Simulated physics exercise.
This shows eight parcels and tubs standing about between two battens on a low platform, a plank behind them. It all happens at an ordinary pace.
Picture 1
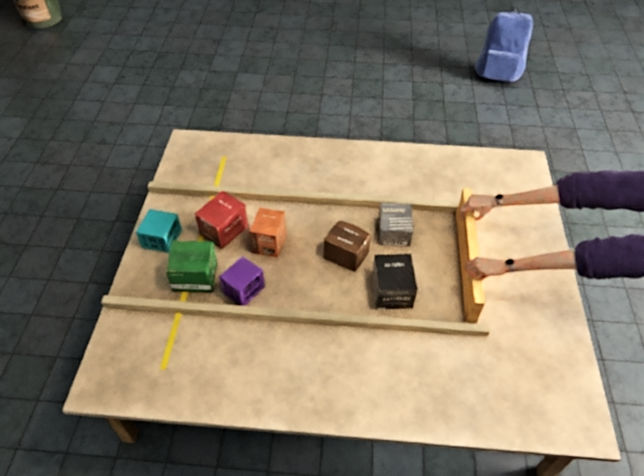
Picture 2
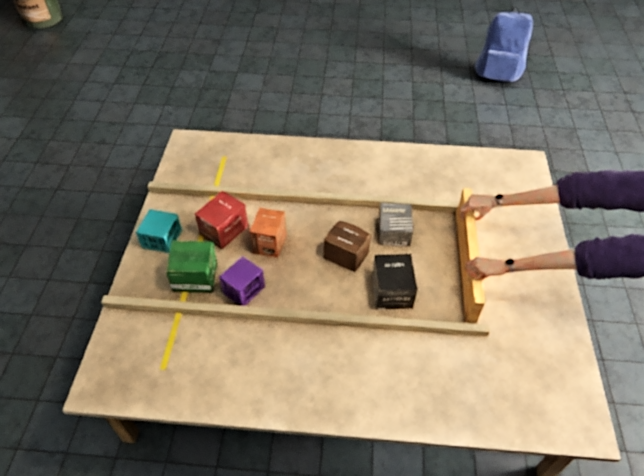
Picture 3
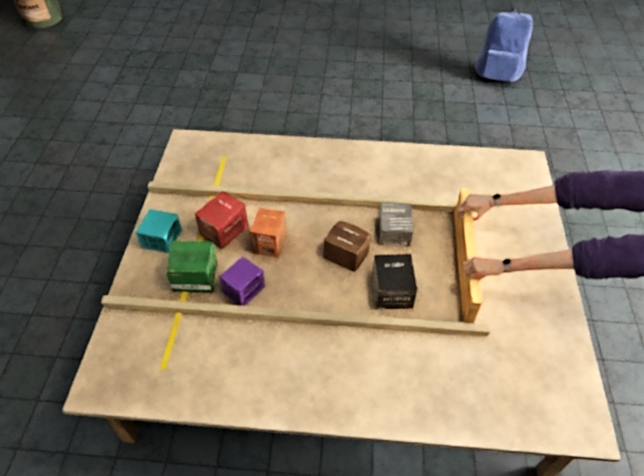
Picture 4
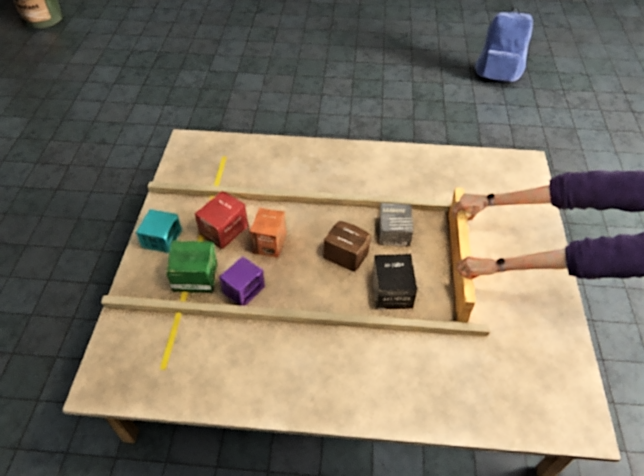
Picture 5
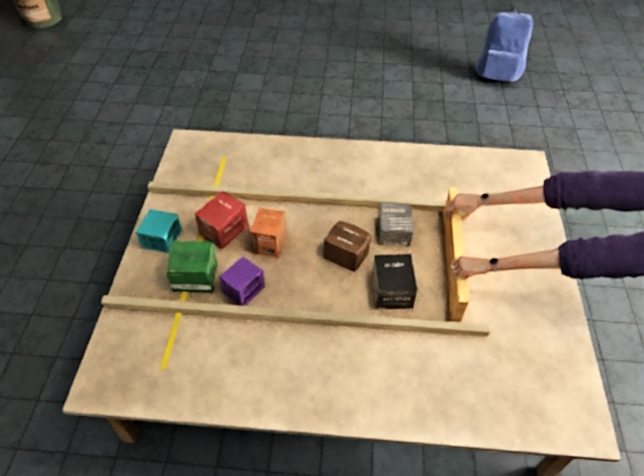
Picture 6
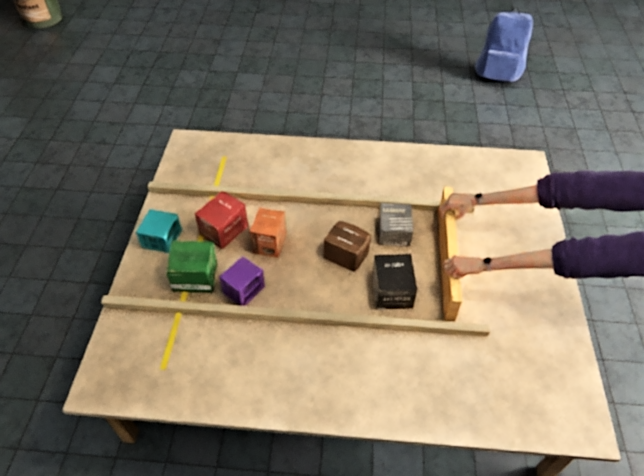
At the start, eight coloured boxes sit between two wooden strips on a low table, with a yellow tape line near the left and two purple-sleeved arms holding a plank at the right. The hands then slide the plank slightly left, closer to the black and grey boxes, while every box stays still.
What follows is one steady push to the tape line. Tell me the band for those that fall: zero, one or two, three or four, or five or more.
The number that fall off is one or two.
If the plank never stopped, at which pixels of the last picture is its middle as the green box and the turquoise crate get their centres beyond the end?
At (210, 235) for the green box; at (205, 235) for the turquoise crate.
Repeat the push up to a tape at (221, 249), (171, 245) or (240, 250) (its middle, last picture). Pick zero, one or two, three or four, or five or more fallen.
Taking them in turn, no fall at all; 5 or more; zero.
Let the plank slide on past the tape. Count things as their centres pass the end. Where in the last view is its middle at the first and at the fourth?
At (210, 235) for the first, at (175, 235) for the fourth.
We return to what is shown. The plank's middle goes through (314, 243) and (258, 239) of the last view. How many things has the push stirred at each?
The counts are 5 and 7.
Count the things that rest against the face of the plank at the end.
That makes 2.
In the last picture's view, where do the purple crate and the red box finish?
About (132, 280), and the other about (159, 193).
Early on, none off yet; turquoise crate at rest near (160, 231); green box at rest near (192, 267); red box at rest near (222, 220).
Finally, the number that fall off is one or two; lost, green box and turquoise crate.
